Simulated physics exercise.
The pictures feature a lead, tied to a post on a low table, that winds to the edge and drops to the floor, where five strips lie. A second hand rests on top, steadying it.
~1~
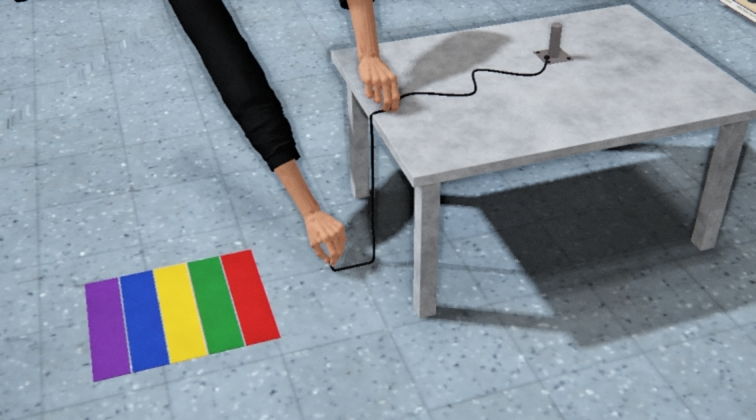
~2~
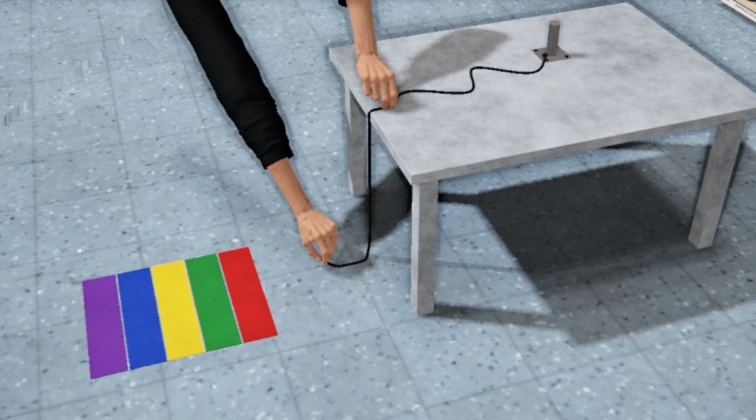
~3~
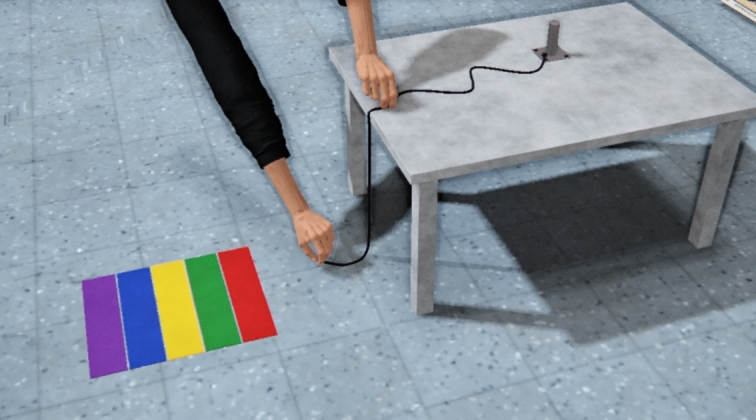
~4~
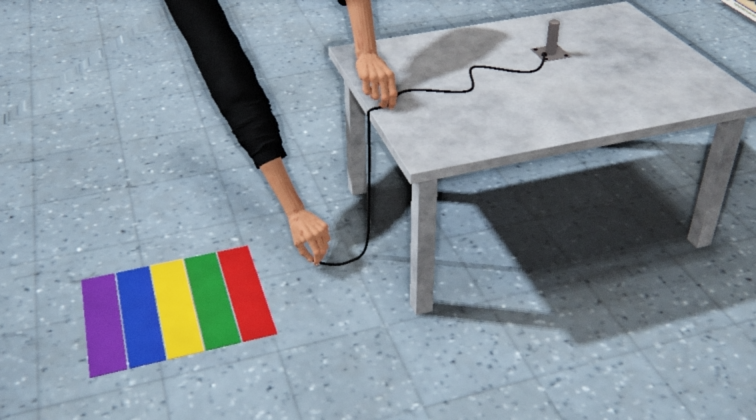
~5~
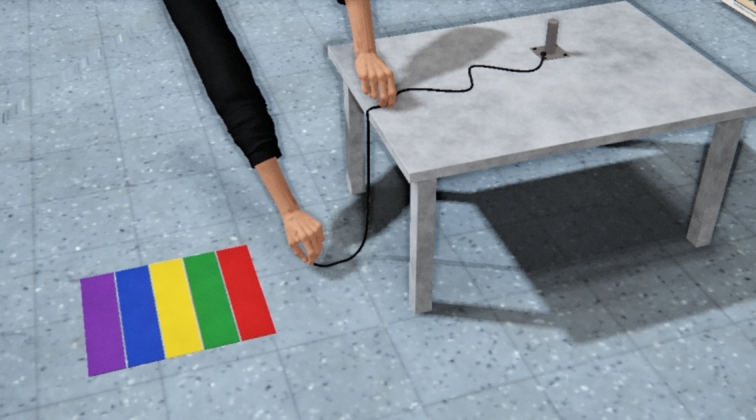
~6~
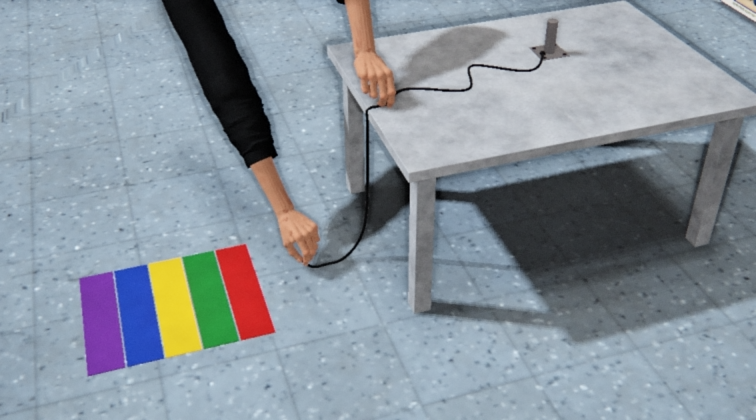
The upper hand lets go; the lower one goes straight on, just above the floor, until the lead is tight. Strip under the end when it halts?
Blue strip.
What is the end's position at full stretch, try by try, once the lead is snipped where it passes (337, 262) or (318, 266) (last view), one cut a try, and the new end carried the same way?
For the first cut it's about (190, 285), and for the second about (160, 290).
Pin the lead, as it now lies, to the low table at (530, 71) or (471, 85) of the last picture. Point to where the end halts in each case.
About (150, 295) and (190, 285).
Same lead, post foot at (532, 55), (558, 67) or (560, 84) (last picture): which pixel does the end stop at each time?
The spots are near (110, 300), (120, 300) and (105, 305).
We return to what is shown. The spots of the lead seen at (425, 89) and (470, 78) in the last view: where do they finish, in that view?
The first finishes about (371, 95) and the second about (432, 80).
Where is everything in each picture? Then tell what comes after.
The first frame shows end (330, 261); red (258, 324); green (222, 332); yellow (185, 341); blue (148, 350); purple (110, 358).
The second frame shows end (322, 260); lead through (537, 71) (471, 72) (432, 92) (371, 114) (370, 184) (370, 242).
The third frame shows end (318, 261).
The fourth frame shows end (314, 261); lead through (537, 70) (470, 71) (432, 91) (370, 113) (369, 182) (367, 241).
The fifth frame shows end (308, 261).
The sixth frame shows end (303, 261); lead through (535, 69) (469, 70) (430, 89) (368, 112) (367, 181) (358, 241).
Early on, end near (201, 283); over green.
Midway, end near (158, 292); over yellow.
At the end of the slack, end near (134, 298); over blue. It gets as far as the blue strip.
